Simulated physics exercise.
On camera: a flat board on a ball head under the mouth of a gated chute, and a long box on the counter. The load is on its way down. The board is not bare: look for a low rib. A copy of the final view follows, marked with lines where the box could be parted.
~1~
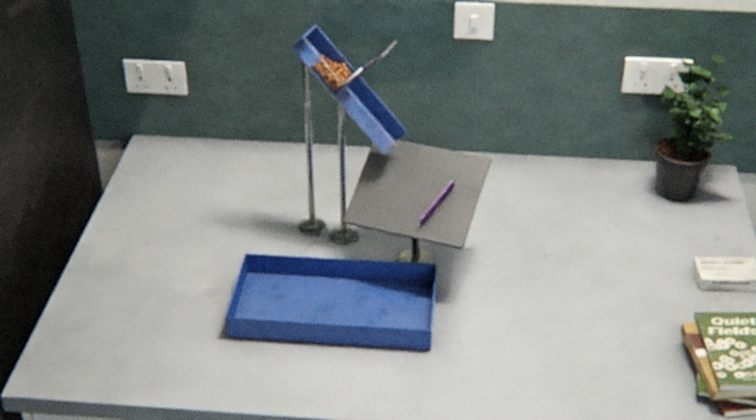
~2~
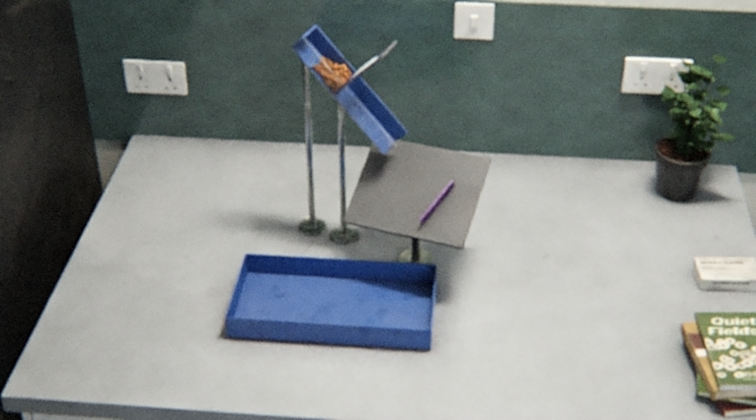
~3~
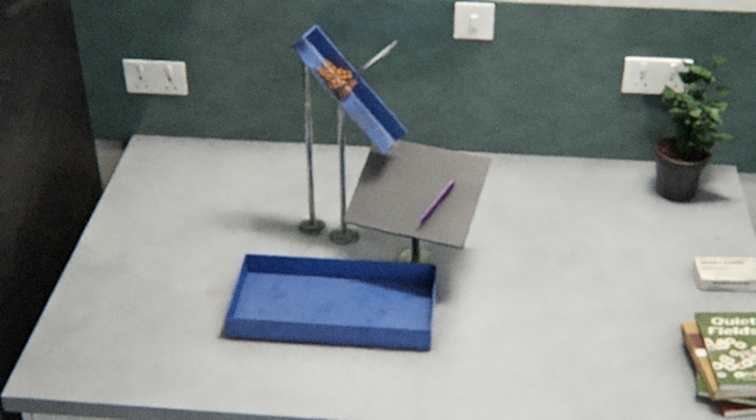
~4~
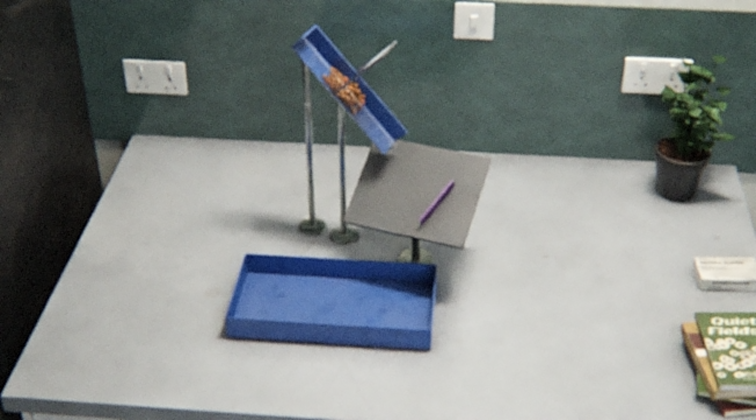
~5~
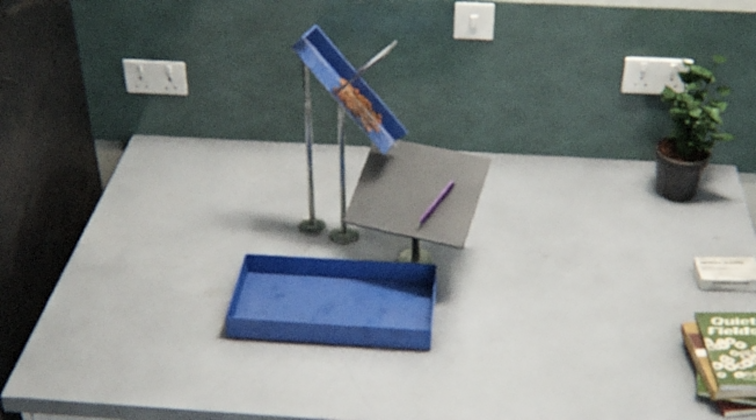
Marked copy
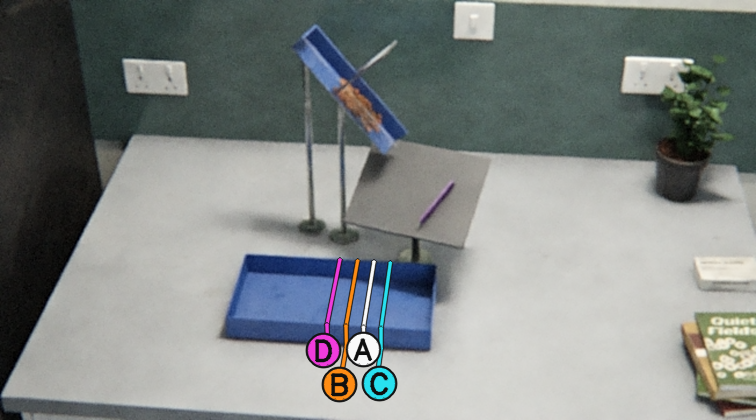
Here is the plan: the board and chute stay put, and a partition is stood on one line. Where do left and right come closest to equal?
Line C does it best.
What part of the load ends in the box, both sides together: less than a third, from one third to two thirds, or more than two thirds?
It is more than two thirds.
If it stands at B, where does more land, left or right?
Right.
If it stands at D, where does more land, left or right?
The right side.
On the marked copy, line A crosses the front rim at (363, 326); line B crosses the front rim at (346, 325); line C crosses the front rim at (381, 327); line D crosses the front rim at (327, 324).
With A, of what is caught, a small part on the left of the divider, nearly all on the right.
With B, of what is caught, a stray few on the left of the divider, nearly all on the right.
With C, of what is caught, about half on the left of the divider, about half on the right.
With D, of what is caught, a stray few on the left of the divider, nearly all on the right.
